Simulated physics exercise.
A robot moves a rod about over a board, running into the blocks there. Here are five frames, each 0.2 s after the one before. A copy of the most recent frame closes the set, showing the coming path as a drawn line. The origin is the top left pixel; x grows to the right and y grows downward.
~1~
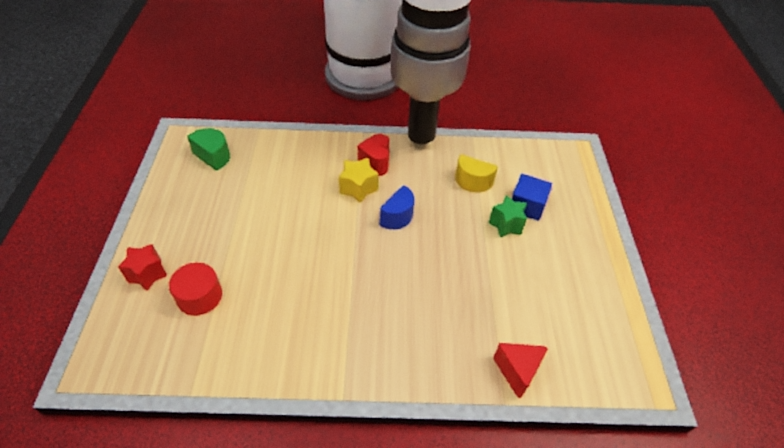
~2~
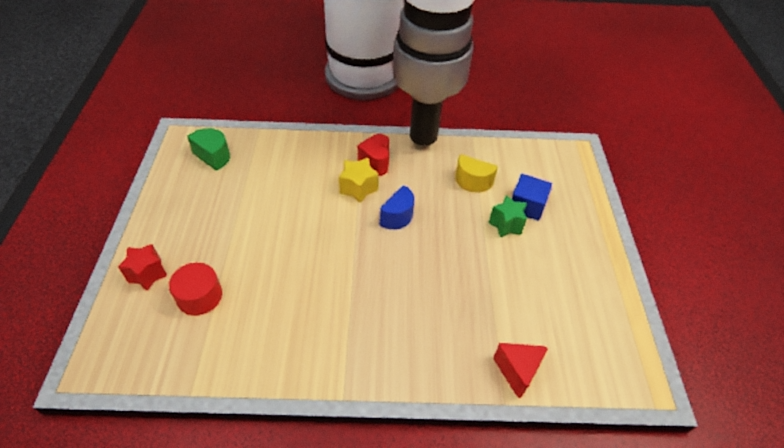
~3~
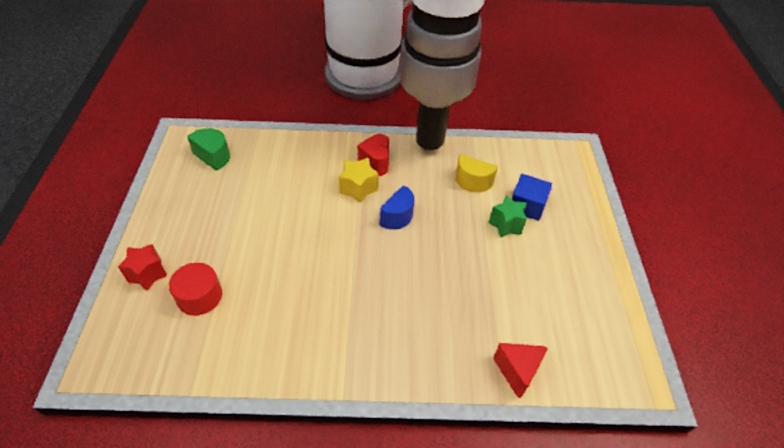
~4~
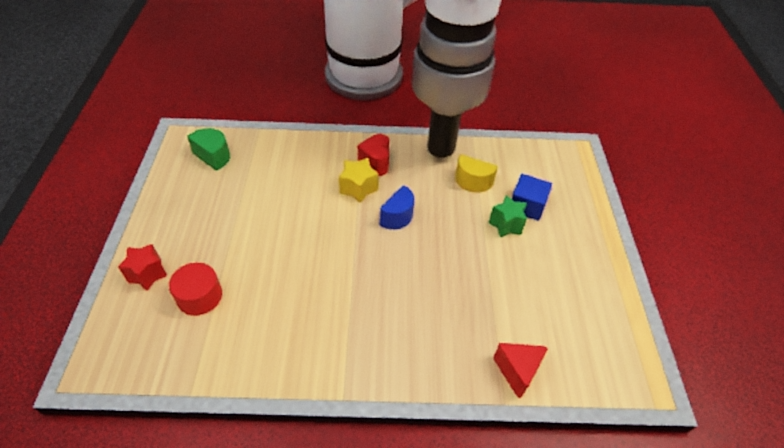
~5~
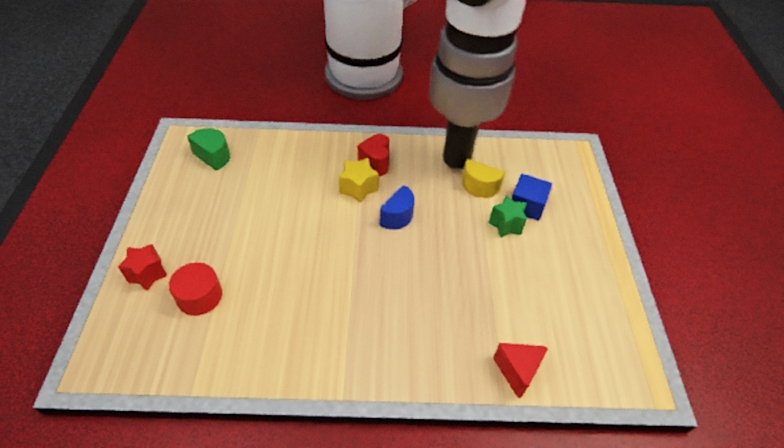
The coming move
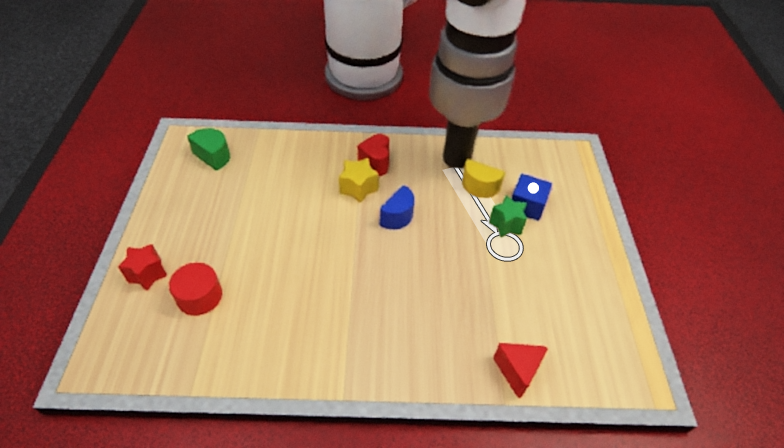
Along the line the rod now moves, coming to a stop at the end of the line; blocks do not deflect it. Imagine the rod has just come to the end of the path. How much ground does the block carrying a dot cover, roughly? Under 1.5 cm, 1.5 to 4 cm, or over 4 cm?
Once the path is done, the block carrying a dot lies within 1.5 cm of its present place.
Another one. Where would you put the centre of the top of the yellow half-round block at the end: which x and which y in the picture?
It should be at about (538, 227).
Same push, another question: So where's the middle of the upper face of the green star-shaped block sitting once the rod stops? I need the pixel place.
Expect it around (566, 239).
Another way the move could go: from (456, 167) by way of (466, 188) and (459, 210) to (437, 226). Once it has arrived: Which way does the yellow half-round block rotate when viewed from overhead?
Short answer: Counterclockwise.
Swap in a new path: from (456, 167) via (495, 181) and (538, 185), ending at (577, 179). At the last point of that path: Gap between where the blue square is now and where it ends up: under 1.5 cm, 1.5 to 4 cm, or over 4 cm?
Result: 1.5-4 cm.
Path on the board, straight from (456, 167) to (505, 246); the dot is on the blue square.
The first path, step by step. One third of the way, rod (473, 183); yellow half-round block (500, 189), turned 45° anticlockwise; green star-shaped block (514, 211); blue square (536, 188).
Two thirds of the way, rod (490, 210); yellow half-round block (518, 211), turned 95° anticlockwise; green star-shaped block (541, 228); blue square (543, 191), turned 25° anticlockwise.
At the end, rod (507, 238); yellow half-round block (538, 227), turned 115° anticlockwise; green star-shaped block (566, 239), turned 20° anticlockwise; blue square (543, 191), turned 25° anticlockwise.
